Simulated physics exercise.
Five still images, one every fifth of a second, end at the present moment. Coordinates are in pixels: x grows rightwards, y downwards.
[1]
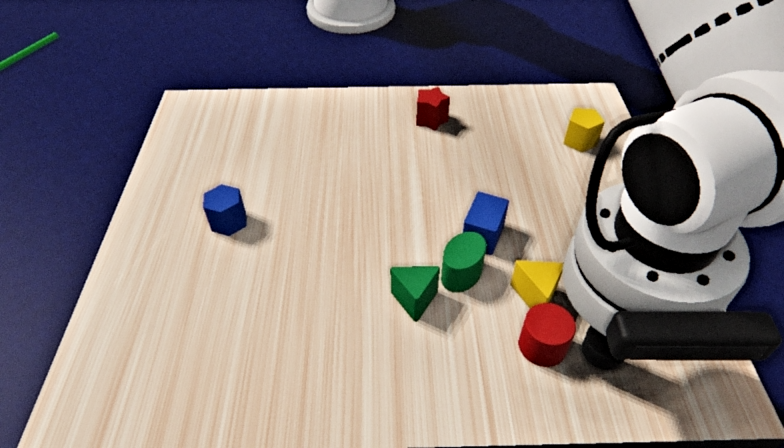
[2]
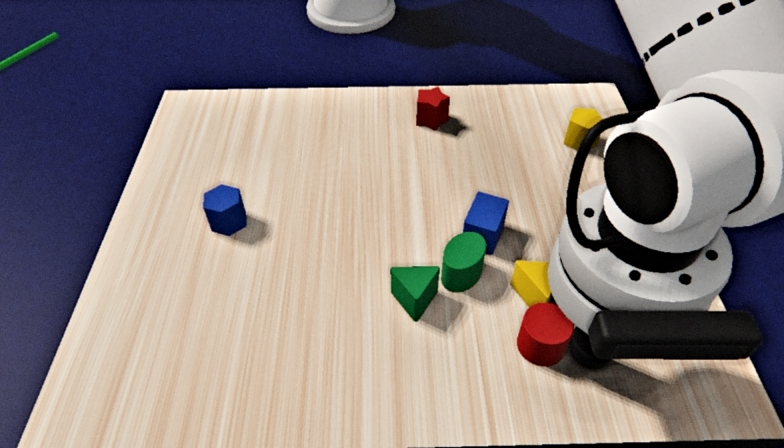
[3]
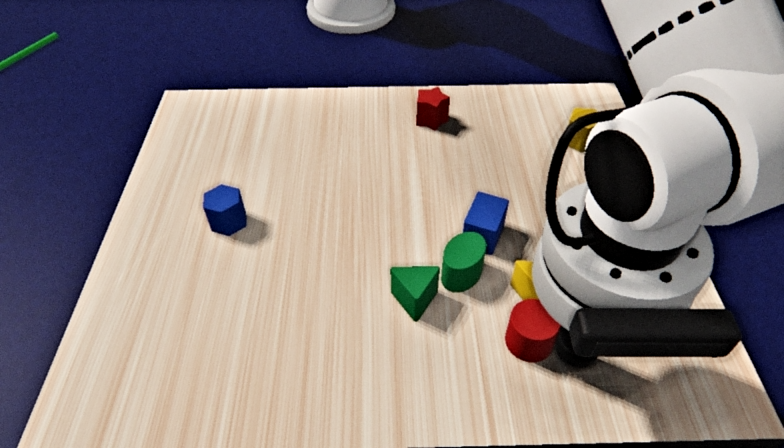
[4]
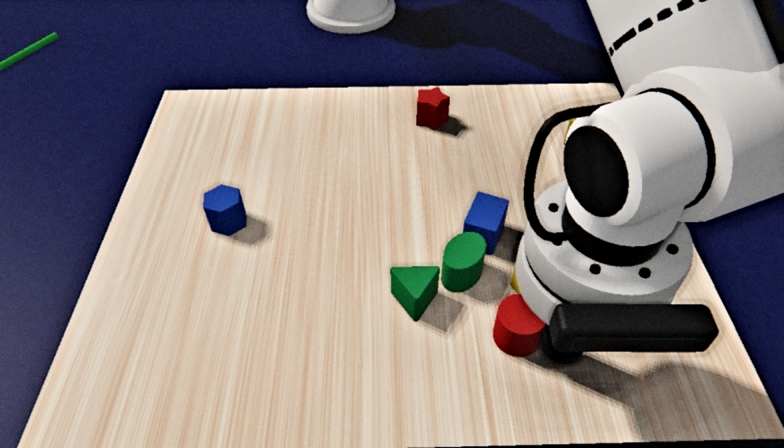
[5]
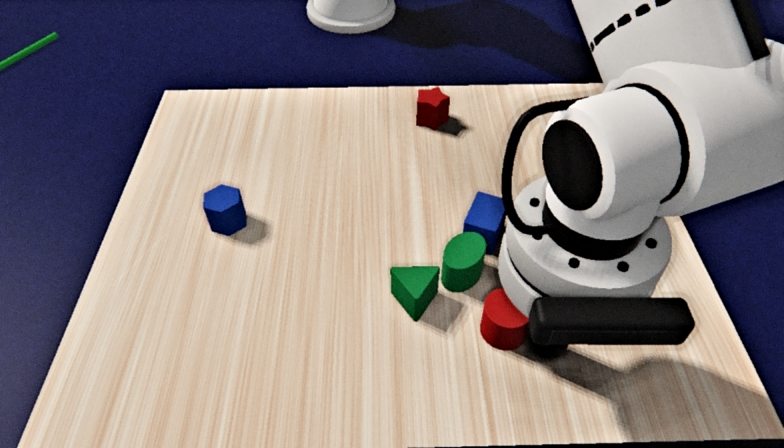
On a pale wooden board, a white robot arm stands at the right beside a red disc, with green, blue and yellow blocks nearby. The arm moves left, then pushes the red disc left and slightly up toward the green blocks, covering the yellow blocks from view, while the green blocks stay still.
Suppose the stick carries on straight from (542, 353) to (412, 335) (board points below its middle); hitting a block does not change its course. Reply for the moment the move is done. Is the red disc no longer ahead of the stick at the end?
The answer is yes.
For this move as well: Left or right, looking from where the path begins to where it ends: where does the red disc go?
Goes right.
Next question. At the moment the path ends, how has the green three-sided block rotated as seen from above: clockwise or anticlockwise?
From overhead, the rotation is counterclockwise.
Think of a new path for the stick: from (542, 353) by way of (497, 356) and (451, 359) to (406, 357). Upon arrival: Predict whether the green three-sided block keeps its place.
That block stays.
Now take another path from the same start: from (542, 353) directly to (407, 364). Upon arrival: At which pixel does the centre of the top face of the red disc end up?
Its top middle will sit at (478, 296).
What follows on the original path. One third of the way, stick at (499, 336); red disc at (475, 291).
Two thirds of the way, stick at (455, 330); green three-sided block at (412, 274), turned 15° anticlockwise; green oval block at (464, 245); red disc at (451, 282).
At the end, stick at (413, 324); green three-sided block at (405, 270), turned 30° anticlockwise; green oval block at (464, 245); red disc at (445, 280); yellow three-sided block unmoved.
